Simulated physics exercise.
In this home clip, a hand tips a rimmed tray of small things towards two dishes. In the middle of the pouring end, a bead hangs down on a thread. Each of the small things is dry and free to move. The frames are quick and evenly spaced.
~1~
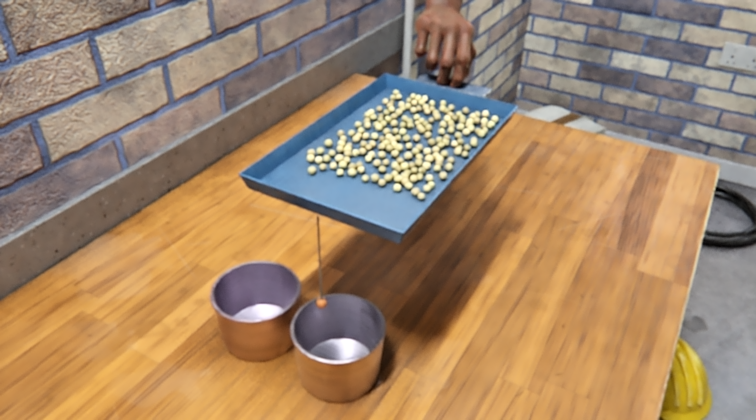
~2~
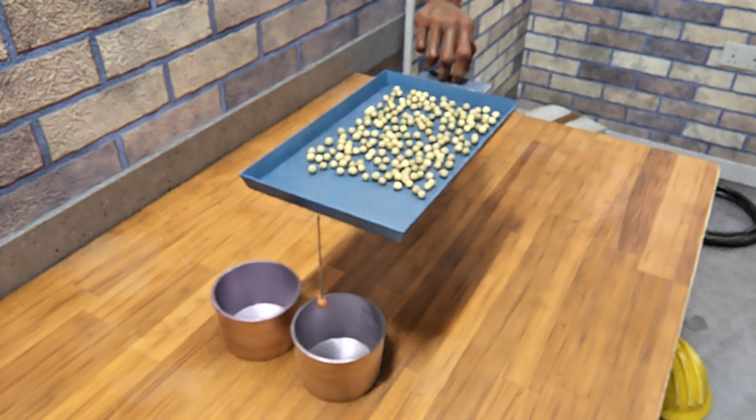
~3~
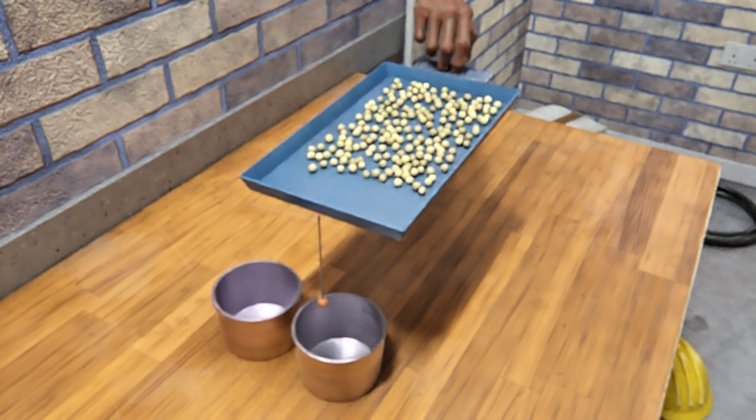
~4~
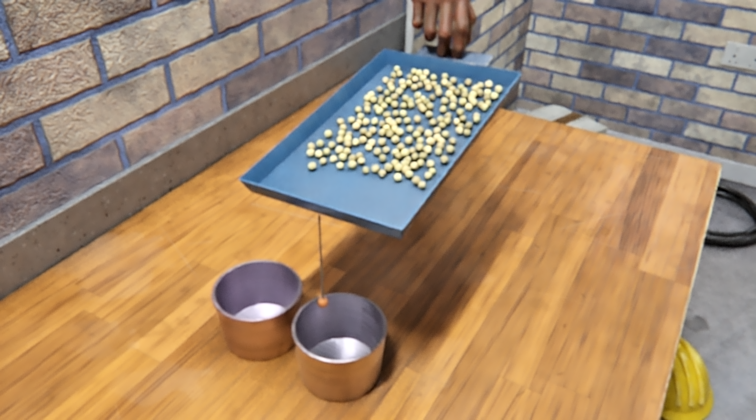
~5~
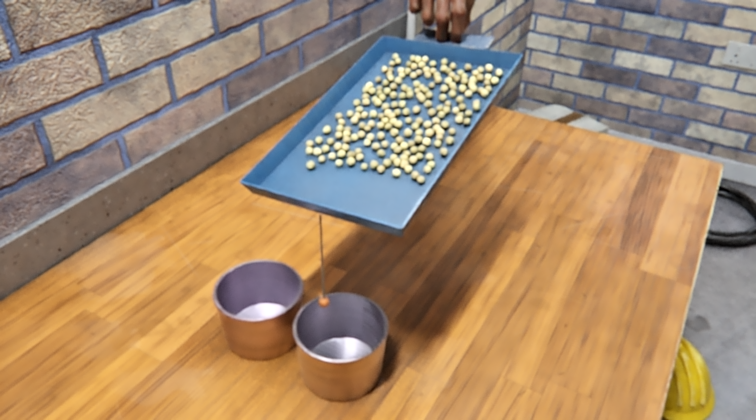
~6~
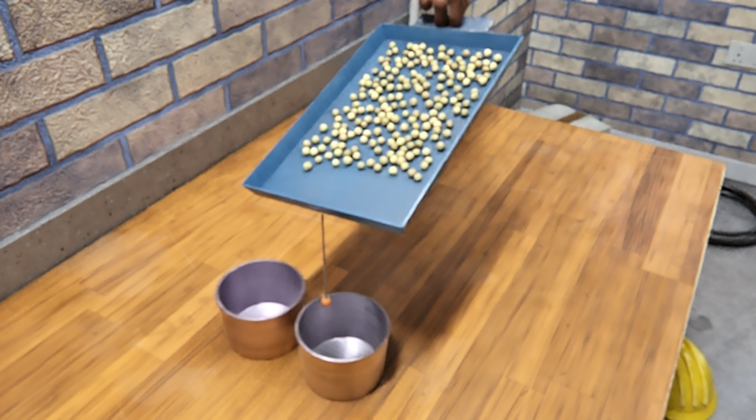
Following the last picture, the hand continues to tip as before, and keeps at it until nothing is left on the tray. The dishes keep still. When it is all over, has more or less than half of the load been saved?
More than half.
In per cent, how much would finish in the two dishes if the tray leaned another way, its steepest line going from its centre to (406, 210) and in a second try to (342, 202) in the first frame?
You'd see roughly 10 per cent the first time and 20 per cent the second.
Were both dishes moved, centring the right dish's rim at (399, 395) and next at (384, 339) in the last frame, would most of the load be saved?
With the first shift the pair saves less than a half; with the second, less than a half.
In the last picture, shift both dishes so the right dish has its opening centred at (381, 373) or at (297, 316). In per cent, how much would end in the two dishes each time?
About 20 per cent first, then about 70 per cent.
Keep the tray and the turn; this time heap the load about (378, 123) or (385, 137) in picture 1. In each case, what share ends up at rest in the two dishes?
Around 80 percent the first time and around 80 percent the second time.
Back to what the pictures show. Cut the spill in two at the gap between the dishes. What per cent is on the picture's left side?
100 per cent, roughly.
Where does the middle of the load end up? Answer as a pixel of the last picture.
Roughly at (256, 333), give or take.
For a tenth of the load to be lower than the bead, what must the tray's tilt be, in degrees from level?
About 60 degrees.
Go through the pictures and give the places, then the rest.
Corners of the pouring end (247, 173) and (400, 227), level; middle of the load (407, 139), soya beans; left dish (230, 334); right dish (313, 374); bead on its thread (322, 303), in the first picture.
Corners of the pouring end (248, 173) and (400, 226), level; middle of the load (407, 136), in the second picture.
Corners of the pouring end (247, 174) and (400, 225), tipped barely, lowest at the left corner; middle of the load (408, 130), in the third picture.
Corners of the pouring end (247, 177) and (399, 223), tipped a little, lowest at the left corner; middle of the load (407, 121), in the fourth picture.
Corners of the pouring end (248, 179) and (399, 222), tipped a little, lowest at the left corner; middle of the load (406, 112), in the fifth picture.
Corners of the pouring end (249, 181) and (399, 220), tipped clearly, lowest at the left corner; middle of the load (403, 105), roughly half on the move; left dish (235, 332); right dish (318, 373), in the sixth picture.
Just after the last frame, tray tipped steeply; roughly half on the tray; about a tenth in the left dish; about a tenth outside both; roughly a quarter in the air.
A moment on, tray tipped past a quarter turn; just a few on the tray; just a few in the right dish; roughly two thirds in the left dish; roughly a third outside both; about a tenth in the air.
Further on, tray tipped past a quarter turn; just a few in the right dish; roughly two thirds in the left dish; roughly a third outside both.
When it is over, tray tipped past a quarter turn; just a few in the right dish; roughly two thirds in the left dish; roughly a third outside both.
